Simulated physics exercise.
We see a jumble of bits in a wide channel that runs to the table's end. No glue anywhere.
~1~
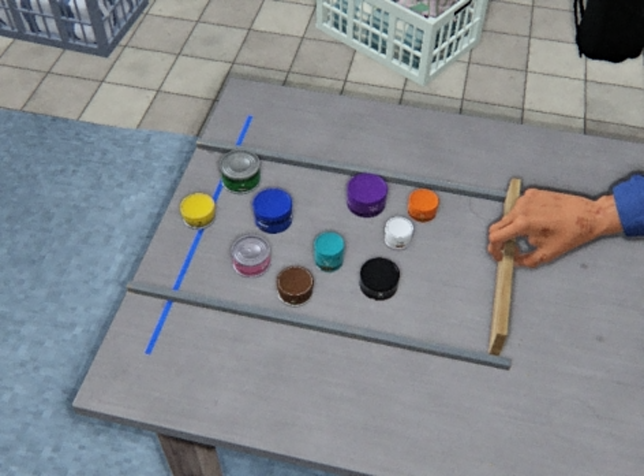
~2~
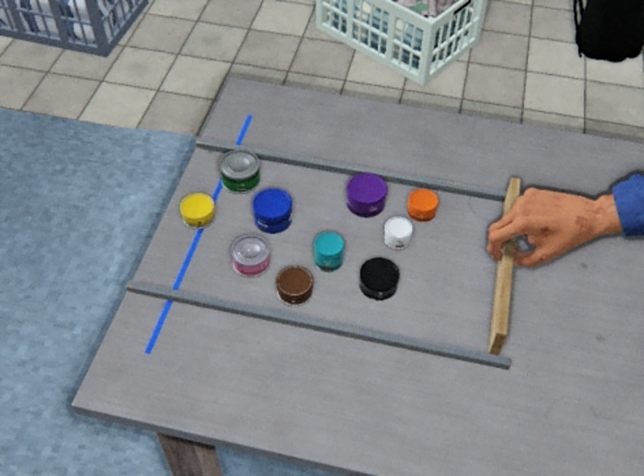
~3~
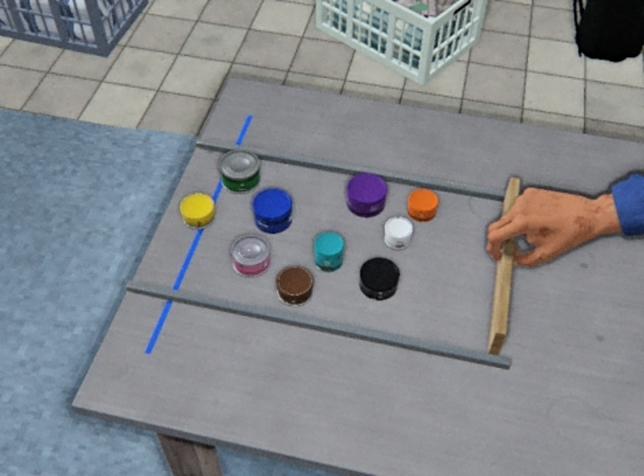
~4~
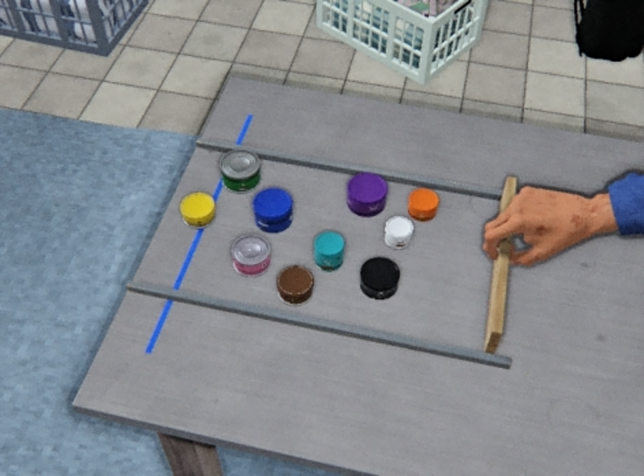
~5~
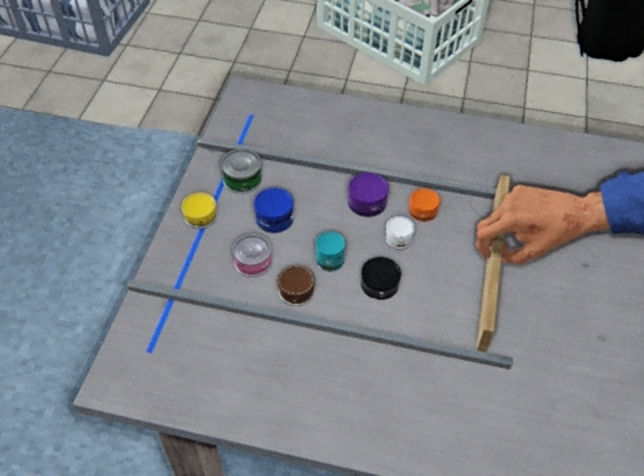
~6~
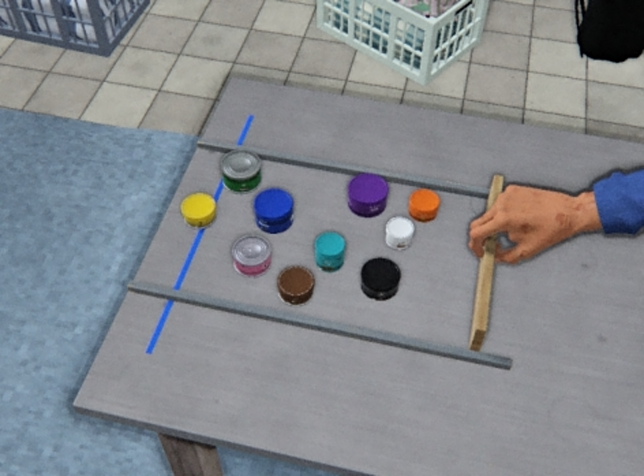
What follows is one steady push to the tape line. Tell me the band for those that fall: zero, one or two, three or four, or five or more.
Here the number that fall off is three or four.
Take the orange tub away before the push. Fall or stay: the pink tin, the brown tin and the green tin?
The pink tin drops off; the brown tin remains up; the green tin falls.
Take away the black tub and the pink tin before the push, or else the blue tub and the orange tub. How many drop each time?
It would be 2 and 2.
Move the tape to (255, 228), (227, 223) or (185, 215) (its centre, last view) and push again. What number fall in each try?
Down on the floor: 0, 2 and 5.
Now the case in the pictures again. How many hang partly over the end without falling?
That would be 1.
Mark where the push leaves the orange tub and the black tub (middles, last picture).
The orange tub at (211, 169), the black tub at (176, 239).
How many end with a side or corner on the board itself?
5 of them.
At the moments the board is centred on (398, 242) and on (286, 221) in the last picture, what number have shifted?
The counts are 4 and 9.
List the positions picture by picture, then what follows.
In the first picture, yellow tin (198, 212); green tin (241, 172); pink tin (251, 257); board (506, 263); tape (206, 219).
In the second picture, green tin (240, 172); purple tub (366, 196).
In the third picture, pink tin (251, 256); white pot (398, 234).
In the fourth picture, yellow tin (199, 211); orange tub (423, 205).
In the fifth picture, green tin (242, 171); turquoise tub (330, 252).
In the sixth picture, yellow tin (199, 211); green tin (241, 172); pink tin (252, 256); board (487, 259); tape (207, 219).
A little later, none off yet; yellow tin at rest near (199, 211); green tin at rest near (241, 172); pink tin at rest near (252, 256).
Next, none off yet; yellow tin shifted about its own width near (171, 209); green tin shifted about its own width near (184, 160); pink tin shifted well along near (178, 249).
When it is over, the number that fall off is three or four; down, purple tub, pink tin, green tin and yellow tin.
